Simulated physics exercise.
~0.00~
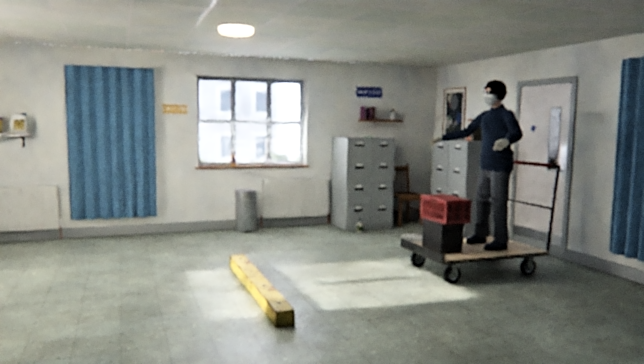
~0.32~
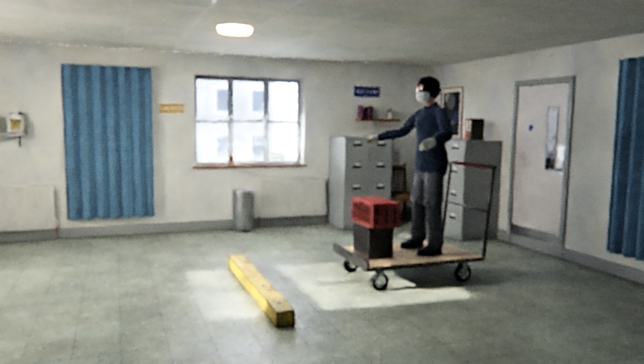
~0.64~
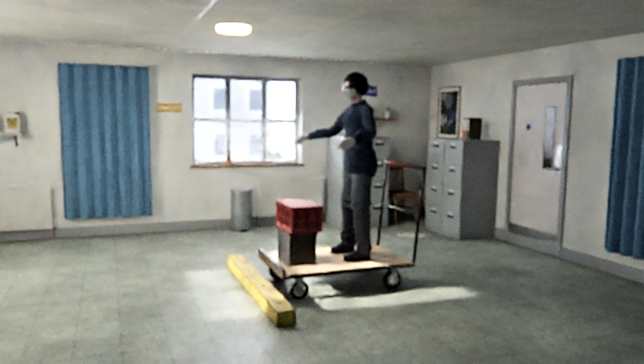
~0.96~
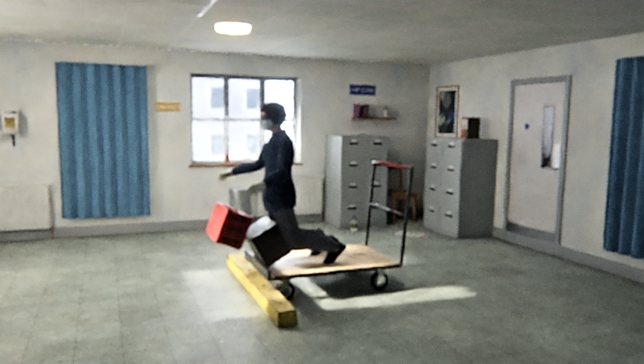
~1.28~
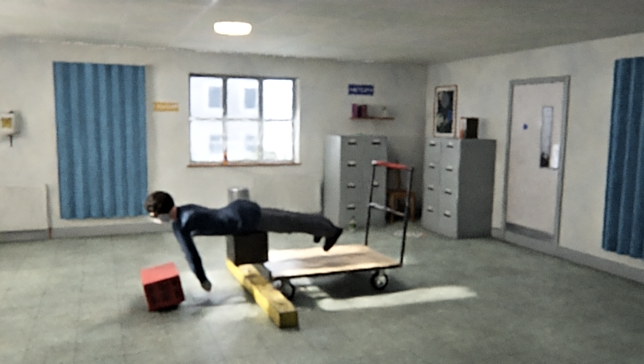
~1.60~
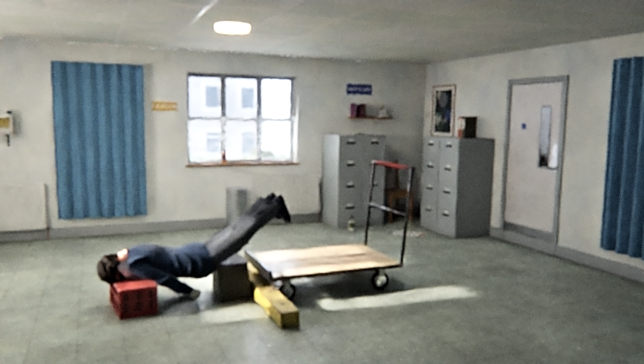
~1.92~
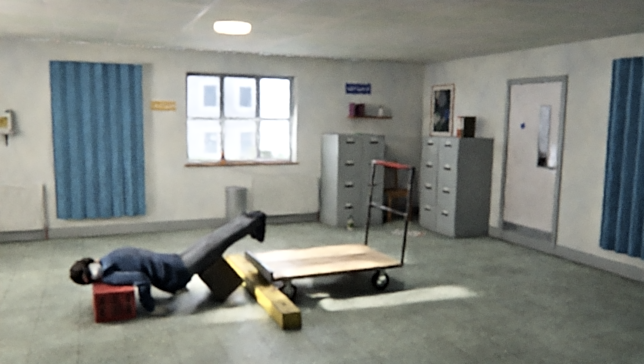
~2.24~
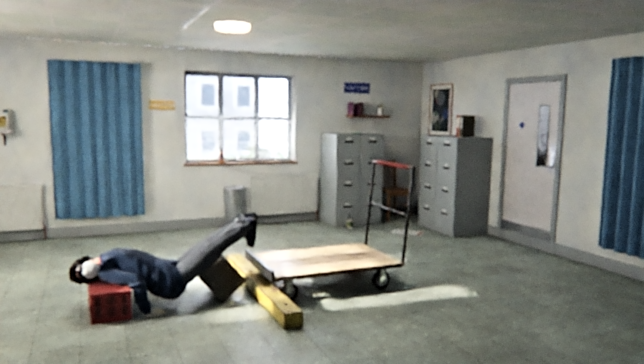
A masked, dark-haired figure in dark blue stands on a flat trolley, behind a red crate stacked on a black box, in a pale room with blue curtains and grey cabinets, seen from the side. The trolley rolls left across the floor towards a yellow beam. It stops against the beam, and the crate, box and figure pitch forward off the front. The crate tumbles to the floor, and the figure flies flat over the box, then drops face down. The figure ends sprawled with head by the crate and legs propped over the tilted box, the trolley standing empty.
